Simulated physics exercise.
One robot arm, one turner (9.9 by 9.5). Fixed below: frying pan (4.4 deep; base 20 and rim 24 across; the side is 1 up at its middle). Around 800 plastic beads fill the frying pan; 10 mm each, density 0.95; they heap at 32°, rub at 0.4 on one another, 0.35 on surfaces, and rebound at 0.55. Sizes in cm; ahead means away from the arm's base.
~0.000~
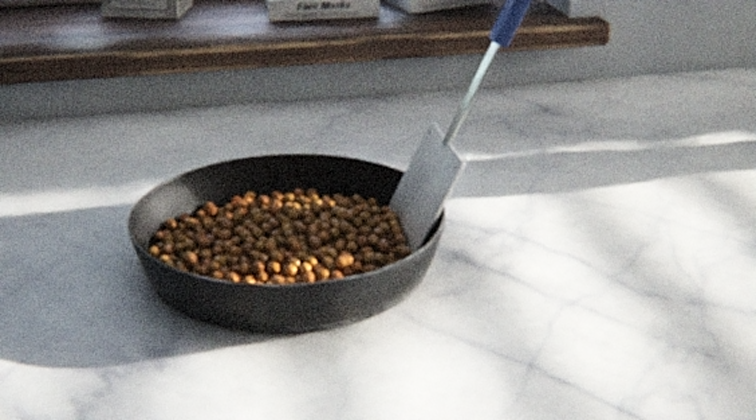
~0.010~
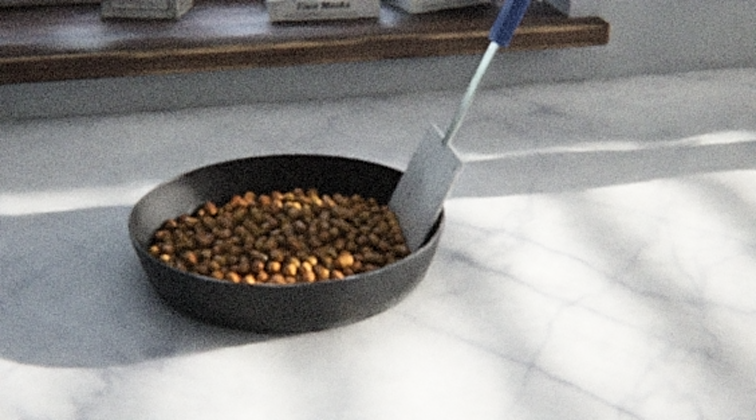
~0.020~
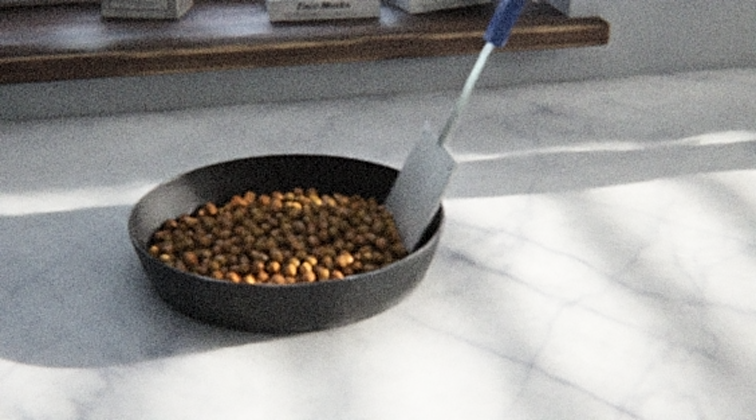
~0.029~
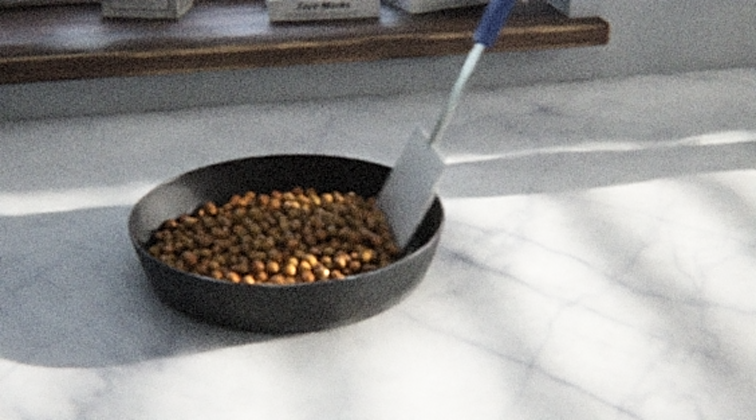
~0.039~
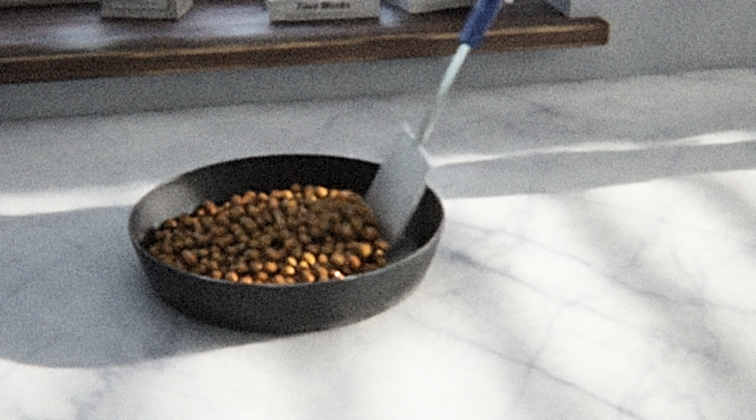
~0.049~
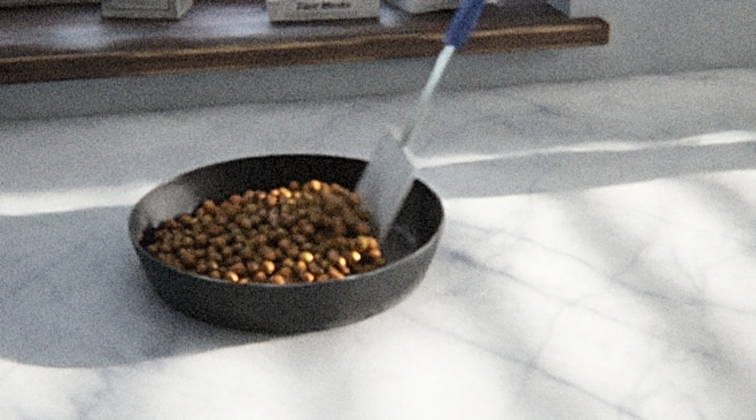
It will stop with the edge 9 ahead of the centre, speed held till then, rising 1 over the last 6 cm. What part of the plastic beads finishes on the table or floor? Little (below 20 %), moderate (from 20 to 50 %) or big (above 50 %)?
Answer: Moderate; from 20 to 50 % of the plastic beads finish on the table or floor.
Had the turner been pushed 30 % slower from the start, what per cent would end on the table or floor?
Then about 30 per cent.
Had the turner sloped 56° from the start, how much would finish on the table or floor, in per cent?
Then about 35 per cent.
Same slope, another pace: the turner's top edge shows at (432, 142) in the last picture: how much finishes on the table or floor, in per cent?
About 20 per cent.
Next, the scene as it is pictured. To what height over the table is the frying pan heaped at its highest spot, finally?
Roughly 4.5 cm.
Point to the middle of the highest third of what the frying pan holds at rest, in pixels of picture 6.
Around (213, 244).
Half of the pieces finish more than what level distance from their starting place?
About 5 cm.
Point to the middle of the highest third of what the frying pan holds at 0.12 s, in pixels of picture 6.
Around (231, 217).
By 0.09 s, sloping 64°, highest piece 7 above the table; 804 in the frying pan.
By 0.12 s, sloping 64°, highest piece 9 above the table; 804 in the frying pan.
By 0.34 s, sloping 64°, highest piece 18 above the table; 500 in the frying pan, 88 on the table or floor, 216 on the blade or in flight.
By 1.39 s, sloping 64°, highest piece 5 above the table; 500 in the frying pan, 304 on the table or floor.
Final count, 500 in the frying pan, 304 on the table or floor. That is 38 % on the table or floor.
